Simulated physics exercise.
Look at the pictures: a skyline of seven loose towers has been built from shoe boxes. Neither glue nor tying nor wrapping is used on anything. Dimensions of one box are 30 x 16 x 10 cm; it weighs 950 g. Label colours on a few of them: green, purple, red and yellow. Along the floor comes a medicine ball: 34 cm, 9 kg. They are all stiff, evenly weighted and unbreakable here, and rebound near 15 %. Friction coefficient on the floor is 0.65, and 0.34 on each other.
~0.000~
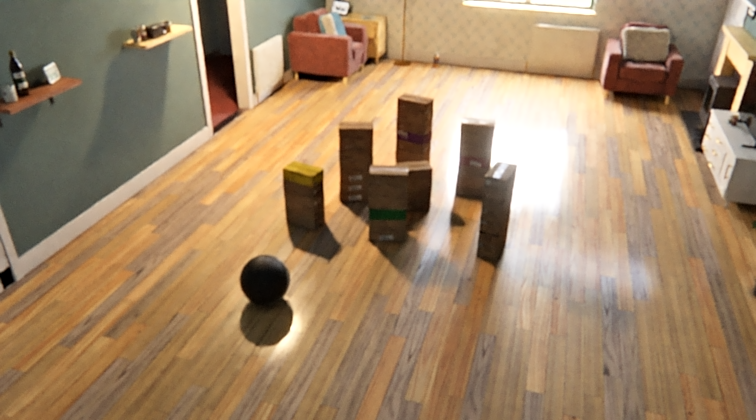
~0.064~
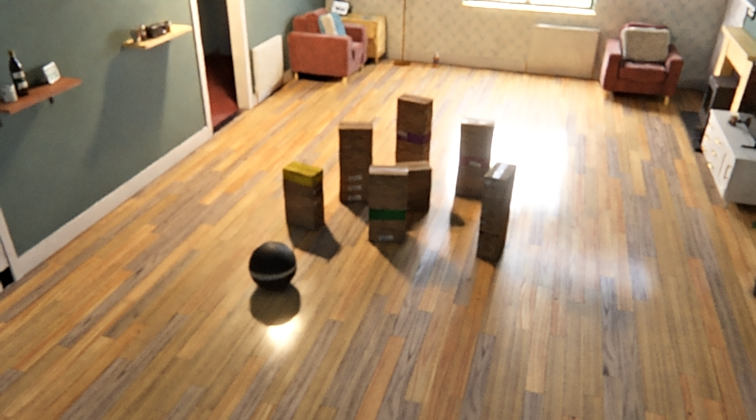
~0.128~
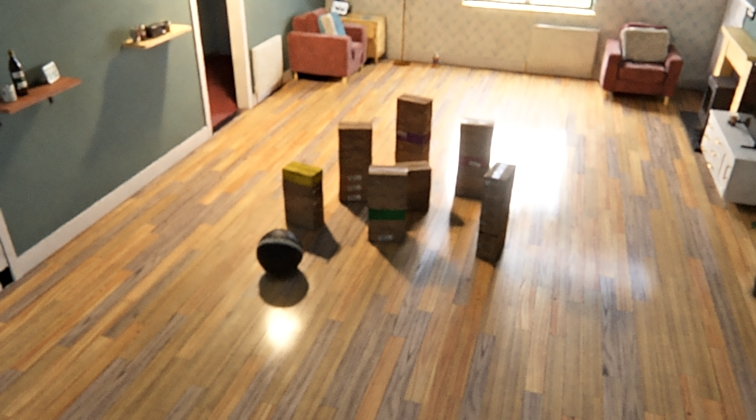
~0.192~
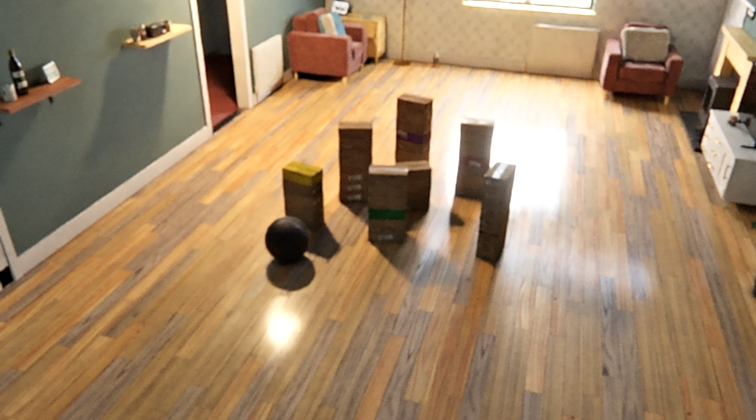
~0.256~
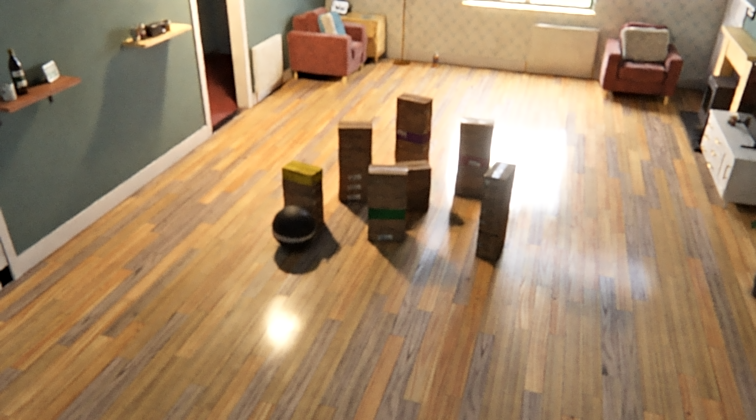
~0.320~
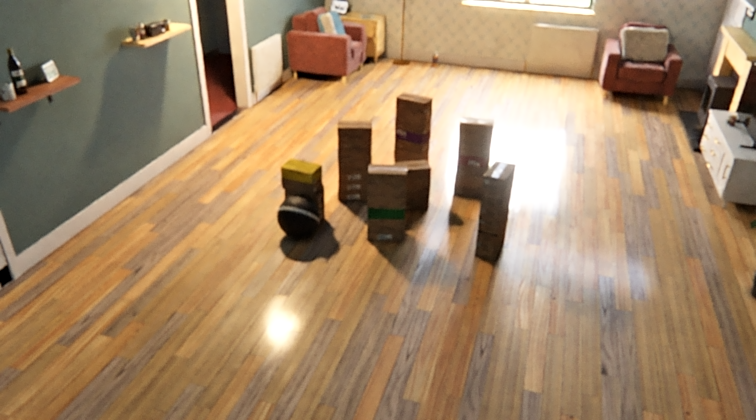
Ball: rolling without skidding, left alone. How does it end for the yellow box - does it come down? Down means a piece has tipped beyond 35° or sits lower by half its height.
The yellow box ends up down.
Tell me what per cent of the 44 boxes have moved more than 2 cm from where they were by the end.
Fraction: 10 %.
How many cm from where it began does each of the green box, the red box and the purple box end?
The green one ends 0 cm from its start, the red one 0 cm and the purple one 0 cm.
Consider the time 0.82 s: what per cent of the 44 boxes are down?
By then 10 %.
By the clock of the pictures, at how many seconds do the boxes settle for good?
Somewhere near 1.5 seconds.
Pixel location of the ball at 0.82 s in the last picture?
(310, 192), more or less.
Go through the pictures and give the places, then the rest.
In the first frame (pixels give the middle of a visible side), ball (265, 280) 78 cm from contact, 2.7 m/s; yellow box (303, 168); purple box (410, 137); red box (475, 162); none has stirred.
Ball (273, 265) 61 cm from contact, 2.7 m/s; yellow box (303, 168), in the second frame.
Ball (280, 252) 43 cm from contact, 2.7 m/s; yellow box (302, 168), in the third frame.
Ball (287, 239) 26 cm from contact, 2.7 m/s; yellow box (302, 168), in the fourth frame.
Ball (294, 227) 9 cm from contact, 2.7 m/s; yellow box (302, 168), in the fifth frame.
Ball (298, 216) after contact, 1.9 m/s; yellow box (301, 166) 4° from how it stood; purple box (409, 137); green box (386, 214); movement in 5 of them, in the sixth frame.
After 0.50 s, ball still moving; 2 of the 44 boxes down; yellow box 51° from how it stood.
After 0.82 s, ball still moving; 4 of the 44 boxes down; yellow box on its side.
In the end (1.6 s), ball at rest; 4 of the 44 boxes down; yellow box 40 cm lower; red box unmoved; green box unmoved. From the last view, middles, yellow box near (260, 192), red box near (474, 158).
